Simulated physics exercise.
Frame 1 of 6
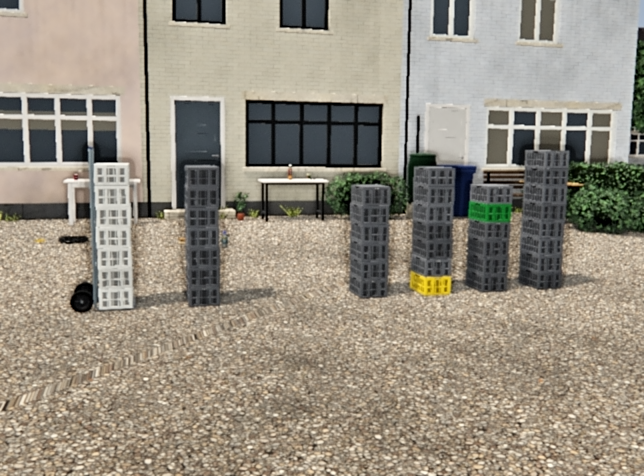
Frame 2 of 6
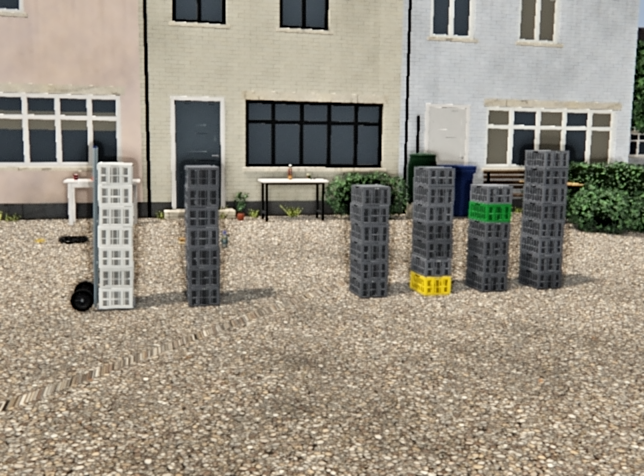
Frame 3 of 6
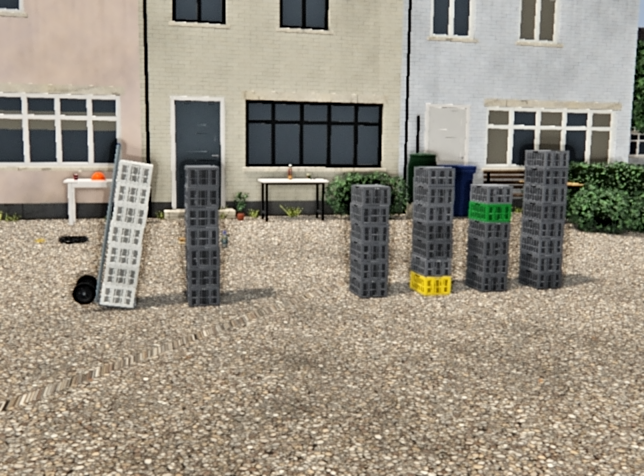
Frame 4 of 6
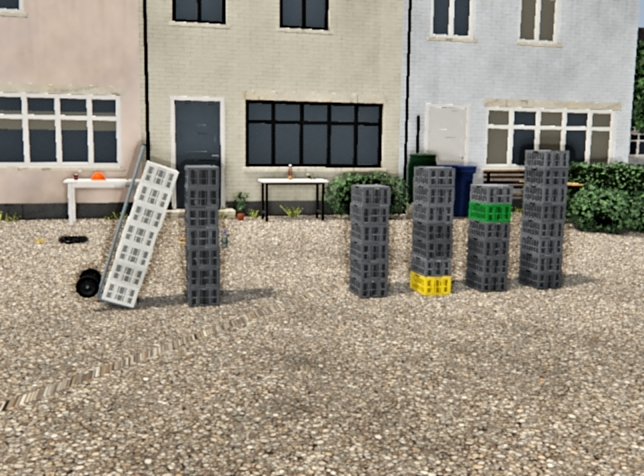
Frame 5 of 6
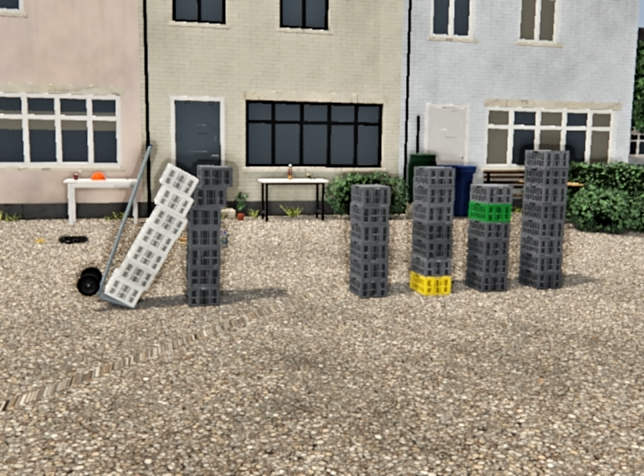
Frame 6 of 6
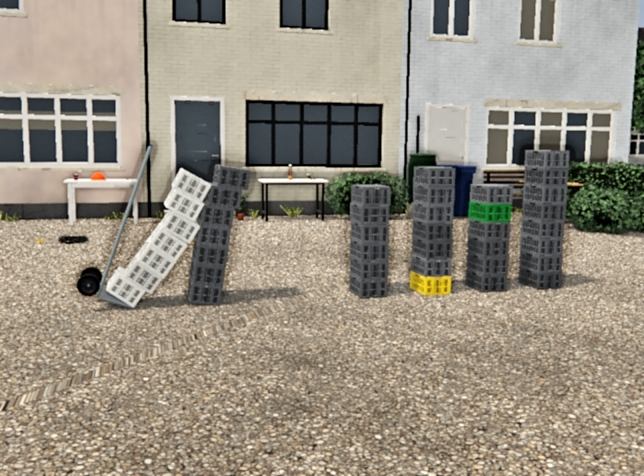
A tall stack of pale crates on a sack truck tilted to the right with the truck, then its upper crates slid against the neighbouring dark stack, which leaned right while the other stacks stayed still.
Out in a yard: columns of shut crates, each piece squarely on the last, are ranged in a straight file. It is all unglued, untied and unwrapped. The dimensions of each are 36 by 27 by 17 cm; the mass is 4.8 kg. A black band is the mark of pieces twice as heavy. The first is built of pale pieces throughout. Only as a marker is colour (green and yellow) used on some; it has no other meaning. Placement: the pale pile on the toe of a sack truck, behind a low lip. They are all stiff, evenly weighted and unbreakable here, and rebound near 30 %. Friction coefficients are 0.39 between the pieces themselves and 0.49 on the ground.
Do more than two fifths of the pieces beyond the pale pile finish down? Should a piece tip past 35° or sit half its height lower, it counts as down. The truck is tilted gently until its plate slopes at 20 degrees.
No, it is less than two fifths.
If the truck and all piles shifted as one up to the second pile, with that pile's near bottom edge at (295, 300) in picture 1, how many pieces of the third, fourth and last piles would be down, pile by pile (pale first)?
Pile by pile, third 5, fourth 7, last 8.
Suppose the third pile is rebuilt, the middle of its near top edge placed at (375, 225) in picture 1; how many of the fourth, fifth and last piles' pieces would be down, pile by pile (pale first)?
You'd get fourth 0, fifth 0 and last 0.
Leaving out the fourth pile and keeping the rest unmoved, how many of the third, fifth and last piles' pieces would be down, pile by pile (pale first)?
Counts - third: 0; fifth: 0; last: 0.
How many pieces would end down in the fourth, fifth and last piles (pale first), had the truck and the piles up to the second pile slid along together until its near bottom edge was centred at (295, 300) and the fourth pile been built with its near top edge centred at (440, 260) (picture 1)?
Down by pile: Fourth 1, fifth 0, last 0.
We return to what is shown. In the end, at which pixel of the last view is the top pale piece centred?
Roughly at (344, 260).
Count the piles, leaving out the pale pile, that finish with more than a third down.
The number of such piles is 1.
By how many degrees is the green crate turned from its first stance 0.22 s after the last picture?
Roughly 0°.
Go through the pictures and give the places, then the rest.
In the first frame (places mark the middle of the side facing us), truck frame (91, 181) 0° forward; green crate (499, 213); yellow crate (438, 286); the rest undisturbed.
Truck frame (95, 180) 1° forward; green crate (499, 213), in the second frame.
Truck frame (114, 177) 9° forward, top of the pale pile leaning 9°; green crate (499, 213); the rest undisturbed, in the third frame.
Truck frame (135, 176) 18° forward, top of the pale pile leaning 19°; green crate (499, 213); the rest undisturbed, in the fourth frame.
Truck frame (140, 176) 20° forward, top of the pale pile leaning 29°; green crate (499, 213); 3 disturbed, none down, in the fifth frame.
Truck frame (140, 176) 20° forward, top of the pale pile leaning 29°; green crate (499, 213); yellow crate (438, 286); steepest lean 8°, the crate at (218, 216); 7 disturbed, none down, in the sixth frame.
Then, 0.22 s after the last picture, 7 of the pale pile down; none of the 34 other crates down, 7 disturbed.
Then, 0.48 s after the last picture, 7 of the pale pile down; 7 of the 34 other crates down.
At rest, 7 of the pale pile down; 7 of the 34 other crates down; green crate unmoved; yellow crate unmoved. That is 21 per cent. As the last picture would show them, middles, green crate near (490, 211), yellow crate near (430, 282).
